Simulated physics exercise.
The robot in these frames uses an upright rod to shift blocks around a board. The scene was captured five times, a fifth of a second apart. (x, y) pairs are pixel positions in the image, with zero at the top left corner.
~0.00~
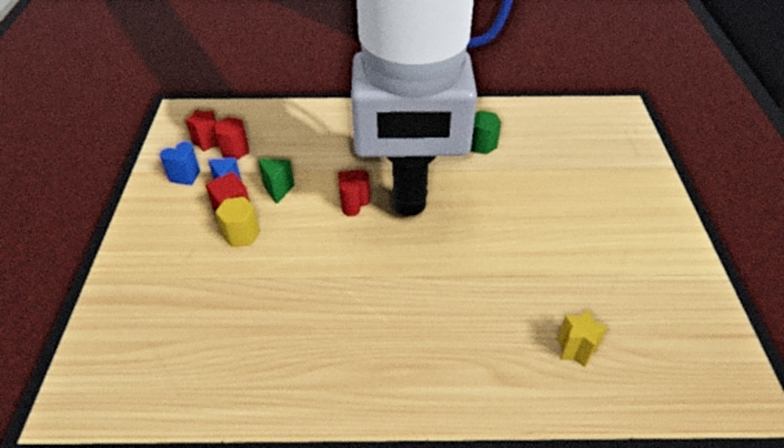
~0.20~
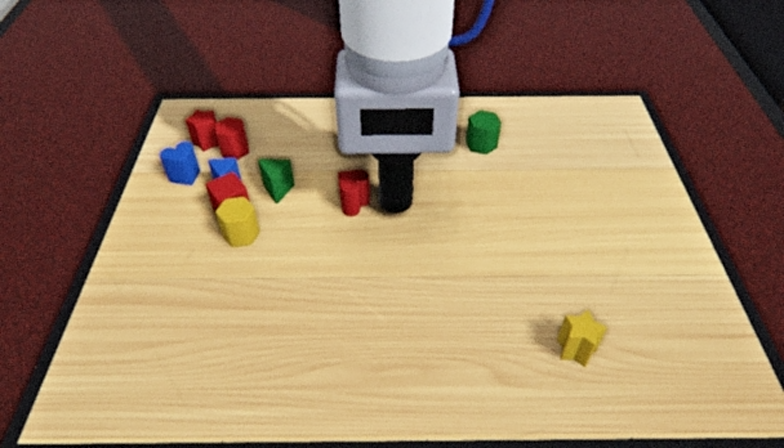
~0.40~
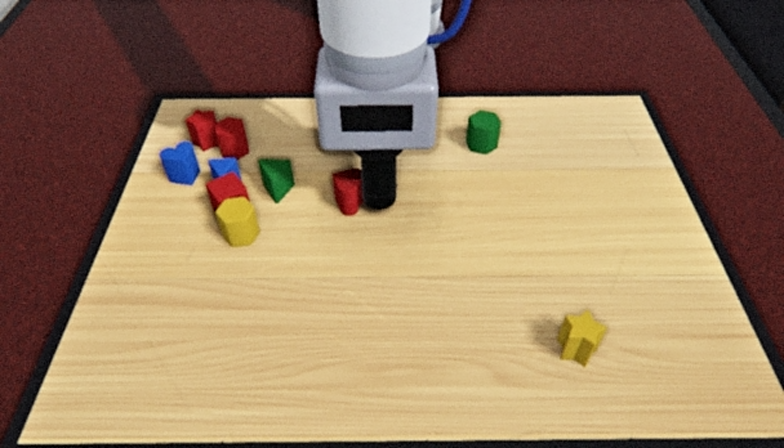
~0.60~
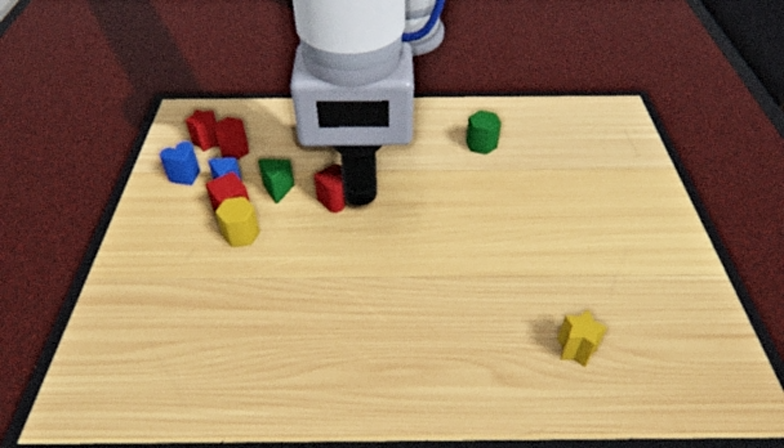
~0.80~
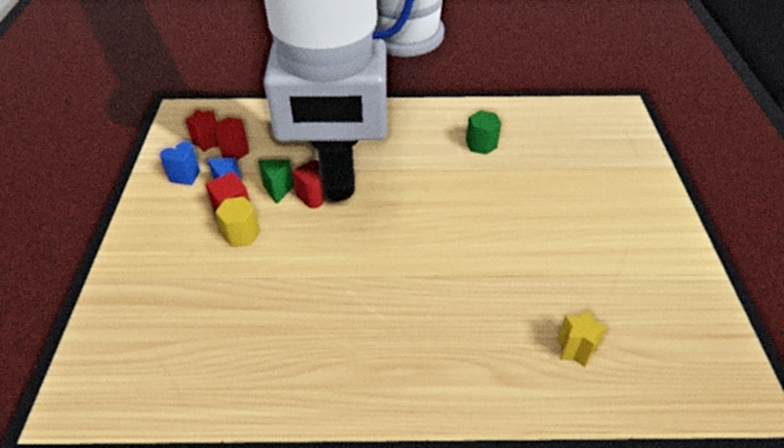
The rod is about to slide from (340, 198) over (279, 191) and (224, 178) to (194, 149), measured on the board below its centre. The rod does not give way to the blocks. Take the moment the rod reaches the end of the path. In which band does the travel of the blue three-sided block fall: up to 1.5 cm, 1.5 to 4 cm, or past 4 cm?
Moves over 4 cm.
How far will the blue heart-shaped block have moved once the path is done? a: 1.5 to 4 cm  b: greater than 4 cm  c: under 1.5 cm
I choose b.
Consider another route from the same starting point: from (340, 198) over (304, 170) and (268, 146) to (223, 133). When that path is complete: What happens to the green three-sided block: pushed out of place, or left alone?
That block gets shifted.
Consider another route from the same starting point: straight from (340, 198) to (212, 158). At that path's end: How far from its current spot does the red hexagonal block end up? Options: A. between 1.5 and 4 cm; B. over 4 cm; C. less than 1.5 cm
It's A.
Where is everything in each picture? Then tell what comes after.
The first picture shows tip of the rod (410, 205), middles of tops, blue heart-shaped block (177, 151), red star block (201, 117), blue three-sided block (221, 164), green three-sided block (273, 165), red heart-shaped block (352, 178).
The second picture shows rod (396, 202), nothing pushed.
The third picture shows rod (380, 199), red heart-shaped block (348, 178).
The fourth picture shows rod (361, 195), red heart-shaped block (331, 175).
The fifth picture shows rod (339, 191), blue heart-shaped block (177, 151), red star block (201, 117), blue three-sided block (221, 164), green three-sided block (273, 165), red heart-shaped block (309, 171).
On the path given first. One third of the way, rod (277, 183); blue three-sided block (211, 163), turned 35° anticlockwise; green three-sided block (231, 155), turned 20° clockwise; red heart-shaped block (246, 165).
Two thirds of the way, rod (221, 170); blue heart-shaped block (154, 147); blue three-sided block (165, 161), turned 70° anticlockwise; green three-sided block (180, 140), turned 20° clockwise; red heart-shaped block (189, 153).
At the end, rod (191, 141); blue heart-shaped block (136, 145), turned 35° anticlockwise; red star block (201, 108), turned 55° clockwise; blue three-sided block (162, 161), turned 80° anticlockwise; green three-sided block (154, 129); red heart-shaped block (167, 144), turned 45° anticlockwise.
